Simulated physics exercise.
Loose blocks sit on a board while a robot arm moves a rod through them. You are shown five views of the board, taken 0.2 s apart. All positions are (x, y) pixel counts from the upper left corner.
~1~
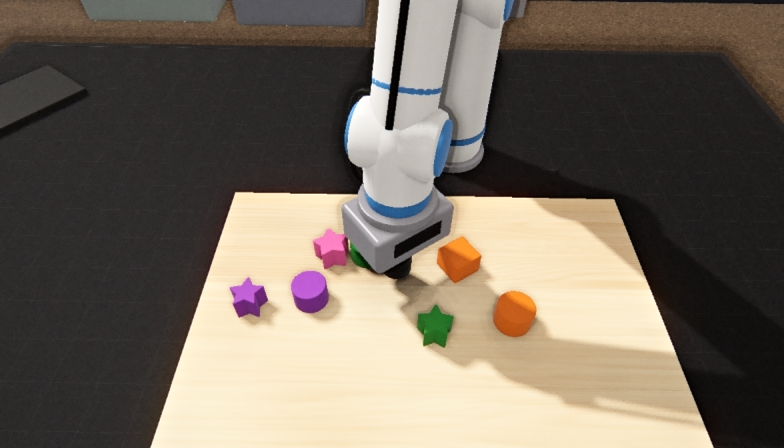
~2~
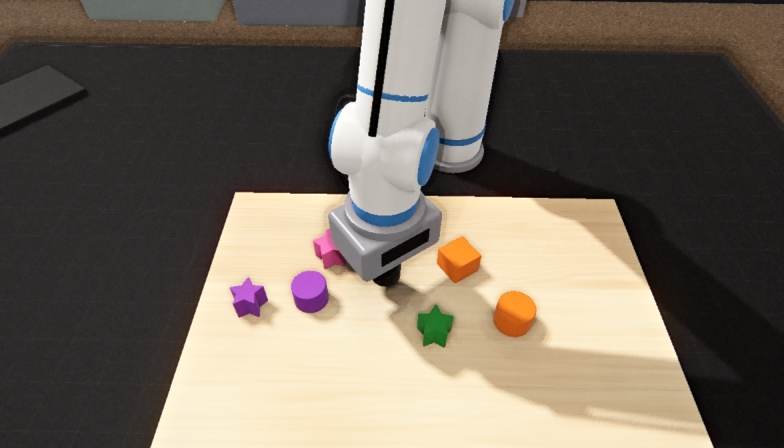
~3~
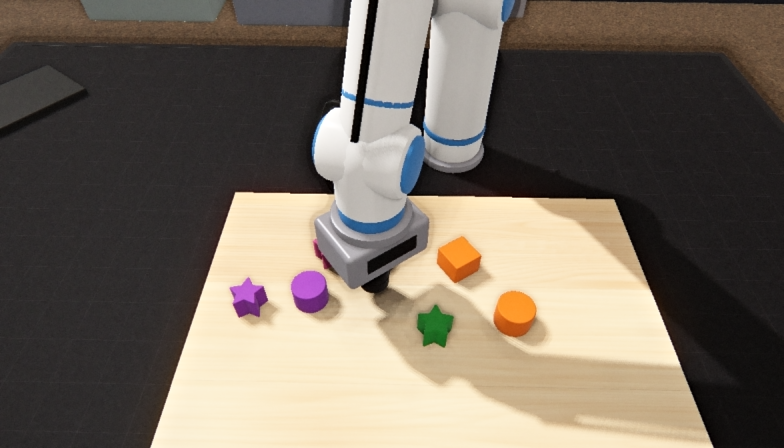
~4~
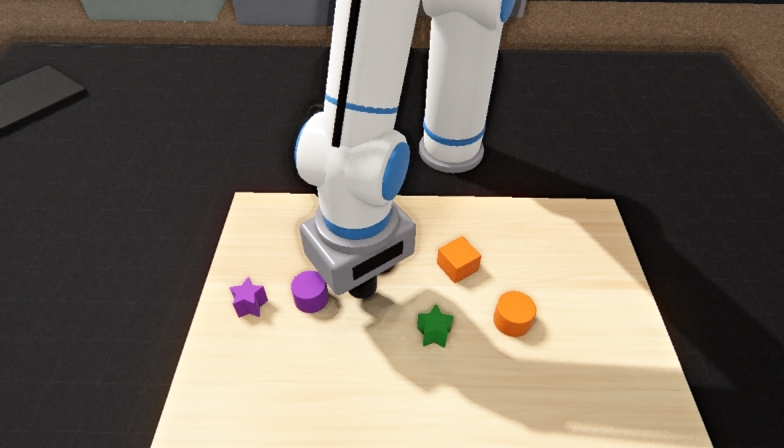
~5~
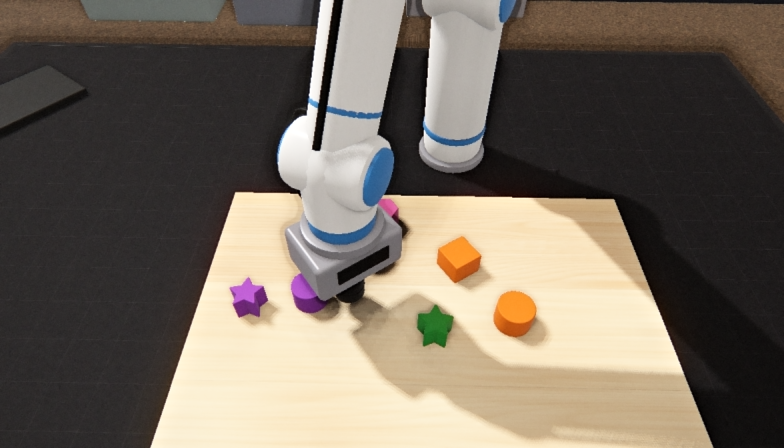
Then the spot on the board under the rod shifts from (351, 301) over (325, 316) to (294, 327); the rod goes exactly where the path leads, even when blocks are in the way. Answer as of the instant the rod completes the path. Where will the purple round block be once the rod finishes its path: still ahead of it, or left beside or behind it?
The purple round block is left behind or beside.
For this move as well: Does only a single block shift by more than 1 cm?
I believe so.
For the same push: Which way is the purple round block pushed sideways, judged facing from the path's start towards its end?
Taking start-to-end as forward, the block's sideways shift goes to the right.
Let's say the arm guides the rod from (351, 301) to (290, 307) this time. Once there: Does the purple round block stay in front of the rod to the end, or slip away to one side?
By the time the path ends, the purple round block is still sitting right in front of the rod.
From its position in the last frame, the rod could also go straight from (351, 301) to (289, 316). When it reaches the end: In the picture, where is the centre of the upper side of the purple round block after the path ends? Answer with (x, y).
My best guess is (266, 280).
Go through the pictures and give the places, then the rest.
Tip of the rod (396, 268), middles of tops, purple star (245, 291), purple round block (308, 284), in the first frame.
Rod (386, 275), nothing pushed, in the second frame.
Rod (374, 282), nothing pushed, in the third frame.
Rod (362, 287), nothing pushed, in the fourth frame.
Rod (350, 291), purple star (245, 291), purple round block (308, 284), in the fifth frame.
What follows on the original path. Halfway along, rod (322, 307); purple round block (297, 285).
At the end, rod (292, 318); purple star unmoved; purple round block (288, 284).
